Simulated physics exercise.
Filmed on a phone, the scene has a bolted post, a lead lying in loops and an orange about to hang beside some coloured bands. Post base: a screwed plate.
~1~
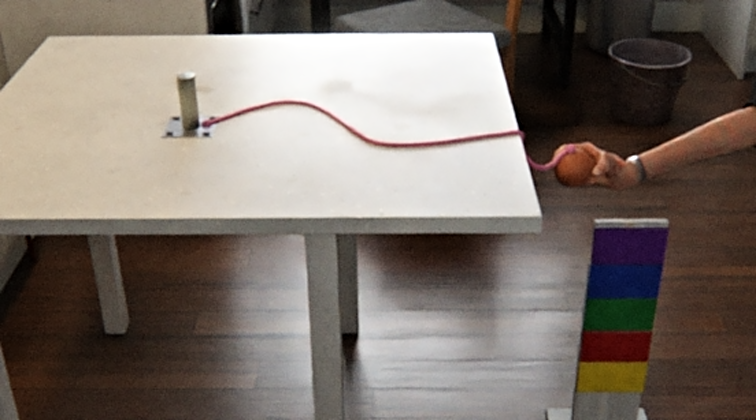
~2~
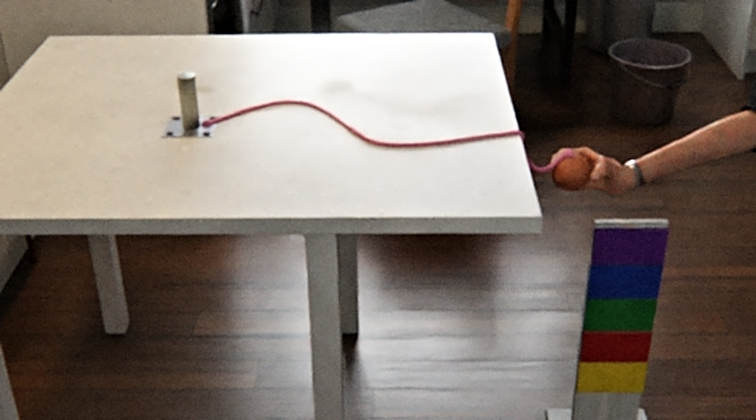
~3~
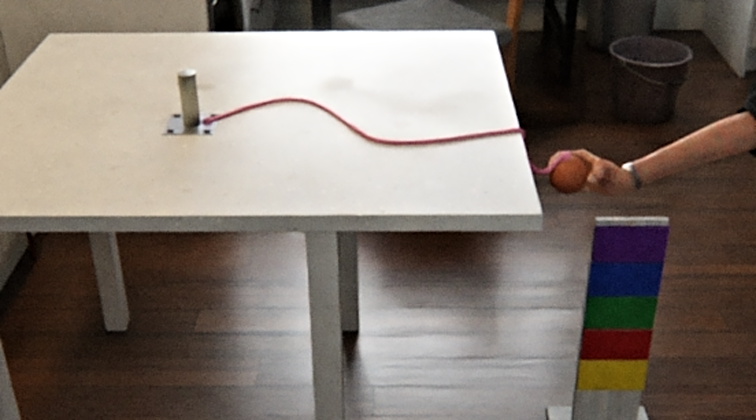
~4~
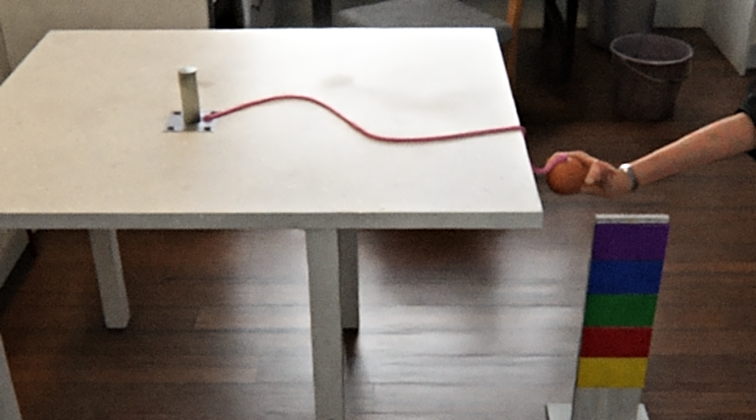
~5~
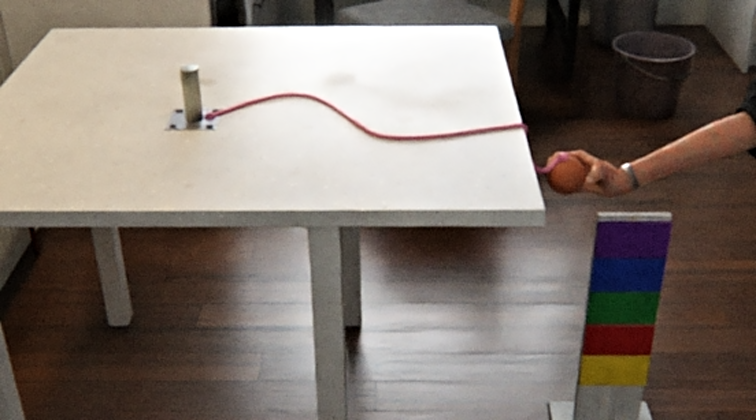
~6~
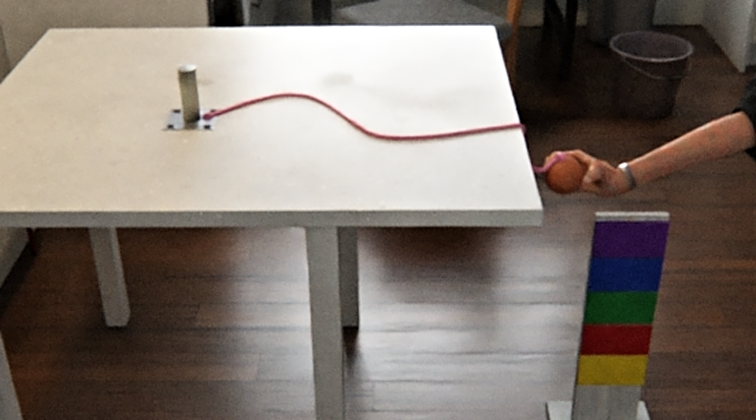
An orange on a pink cord barely moved as a hand held it just off the table's right edge, above a strip of coloured bands, the cord lying in loose curves from a metal post.
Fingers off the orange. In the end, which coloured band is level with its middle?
The blue band.
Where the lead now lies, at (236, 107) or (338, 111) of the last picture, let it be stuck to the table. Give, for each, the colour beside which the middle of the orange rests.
Blue, then purple.
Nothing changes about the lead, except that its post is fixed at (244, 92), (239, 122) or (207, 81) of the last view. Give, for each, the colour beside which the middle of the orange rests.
Result 1: Green. Result 2: Green. Result 3: Blue.
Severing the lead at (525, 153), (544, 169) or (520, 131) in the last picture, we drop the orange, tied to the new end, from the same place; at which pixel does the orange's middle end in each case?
Well, that gives around (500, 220) the first time, (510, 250) the next and (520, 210) the last.
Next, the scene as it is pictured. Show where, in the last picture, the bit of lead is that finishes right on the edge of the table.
Roughly (454, 134).
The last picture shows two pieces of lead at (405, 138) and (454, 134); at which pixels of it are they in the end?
(475, 116) and (519, 124).
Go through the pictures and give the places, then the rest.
The first frame shows orange (573, 167); purple (630, 248); blue (625, 282); green (621, 316); red (616, 348); yellow (612, 378).
The second frame shows orange (571, 172); lead through (242, 112) (314, 106) (358, 133) (432, 144) (519, 137).
The third frame shows orange (568, 175).
The fourth frame shows orange (565, 176); lead through (243, 106) (315, 101) (358, 128) (433, 139) (520, 132).
The fifth frame shows orange (566, 175).
The sixth frame shows orange (563, 175); lead through (242, 104) (315, 99) (358, 126) (433, 137) (519, 129).
Early on, orange near (535, 264); level with blue.
Midway, orange near (495, 261); level with blue.
Near the end, orange near (495, 272); level with blue.
Finally, orange near (517, 273); level with blue. Its centre hangs level with the blue band.
